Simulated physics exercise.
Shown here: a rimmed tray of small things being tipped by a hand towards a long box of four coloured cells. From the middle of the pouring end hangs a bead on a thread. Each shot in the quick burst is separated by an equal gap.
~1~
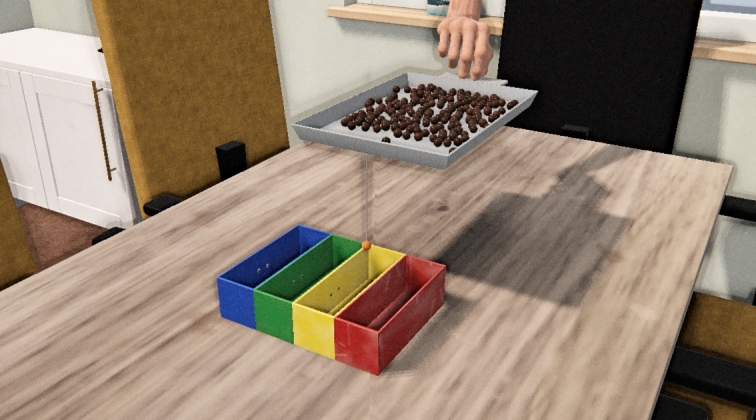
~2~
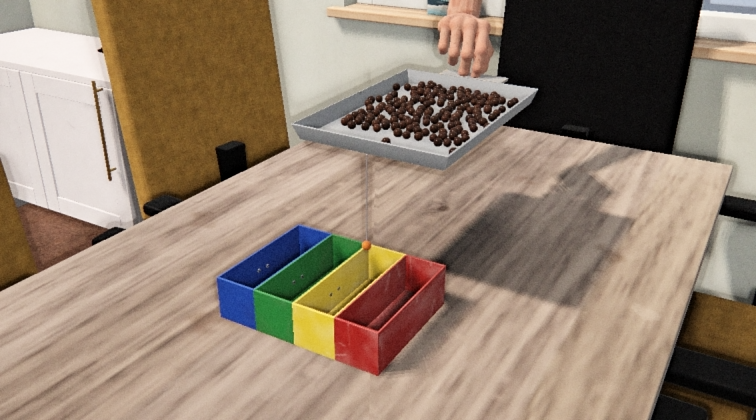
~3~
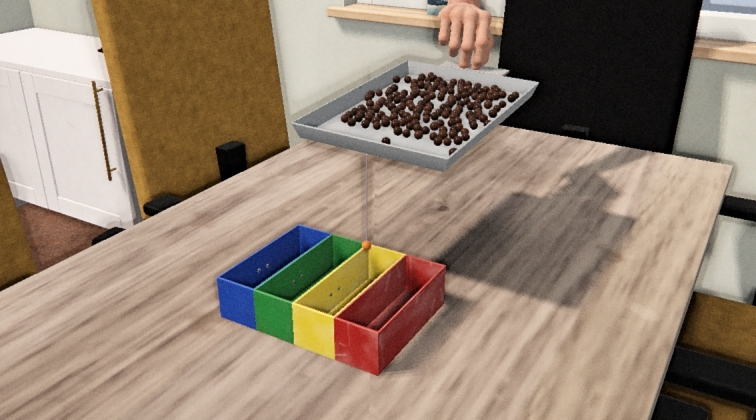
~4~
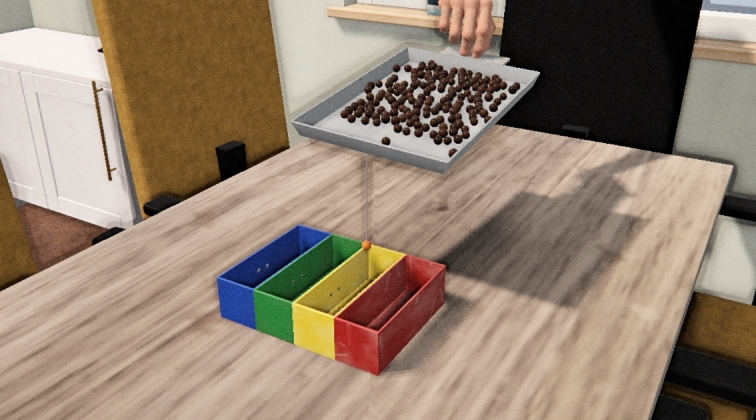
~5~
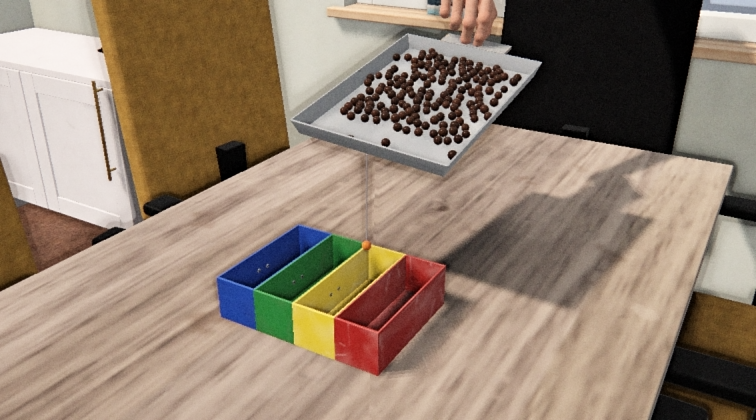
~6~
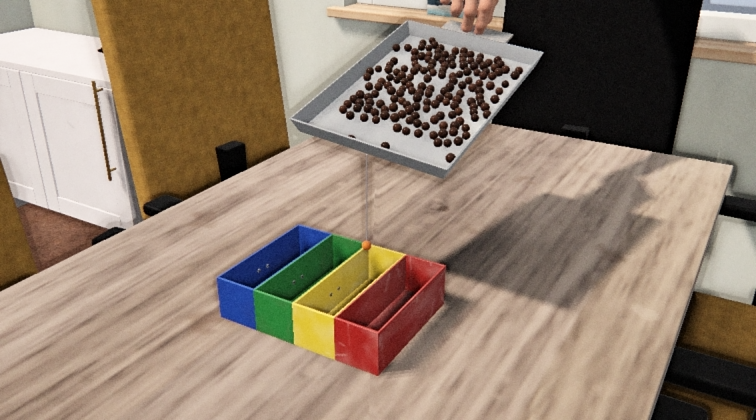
A hand gradually tilts a tray of small brown balls above a box of four coloured cells.
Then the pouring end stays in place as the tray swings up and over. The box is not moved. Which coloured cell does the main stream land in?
The main stream lands in the red cell.
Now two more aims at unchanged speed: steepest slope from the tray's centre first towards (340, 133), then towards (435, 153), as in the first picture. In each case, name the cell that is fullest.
First try: That blue cell. Second try: The cell in red.
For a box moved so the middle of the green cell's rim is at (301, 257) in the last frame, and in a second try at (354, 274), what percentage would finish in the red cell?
About 20 per cent, then about 50 per cent.
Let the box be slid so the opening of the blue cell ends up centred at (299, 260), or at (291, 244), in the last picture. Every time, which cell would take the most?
So it would be the cell in red first and the cell in red after that.
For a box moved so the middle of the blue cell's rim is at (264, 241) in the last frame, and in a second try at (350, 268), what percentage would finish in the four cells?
Trial 1 near 10 %, trial 2 near 90 %.
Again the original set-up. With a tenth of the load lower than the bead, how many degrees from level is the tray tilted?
Around 55°, give or take.
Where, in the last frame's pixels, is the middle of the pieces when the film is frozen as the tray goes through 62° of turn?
Roughly at (421, 170).
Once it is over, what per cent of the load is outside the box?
Roughly 60 percent.
Just after the last frame, tray tipped steeply; roughly two thirds on the tray; about a tenth in the red cell; just a few in the yellow cell; roughly a quarter falling or outside the box.
A moment on, tray tipped past a quarter turn; roughly a third in the red cell; just a few in the yellow cell; roughly two thirds falling or outside the box.
Further on, tray tipped past a quarter turn; roughly a third in the red cell; just a few in the yellow cell; roughly two thirds falling or outside the box.
When it is over, tray tipped past a quarter turn; roughly a third in the red cell; just a few in the yellow cell; not one in the green cell; not one in the blue cell; roughly two thirds outside the box.
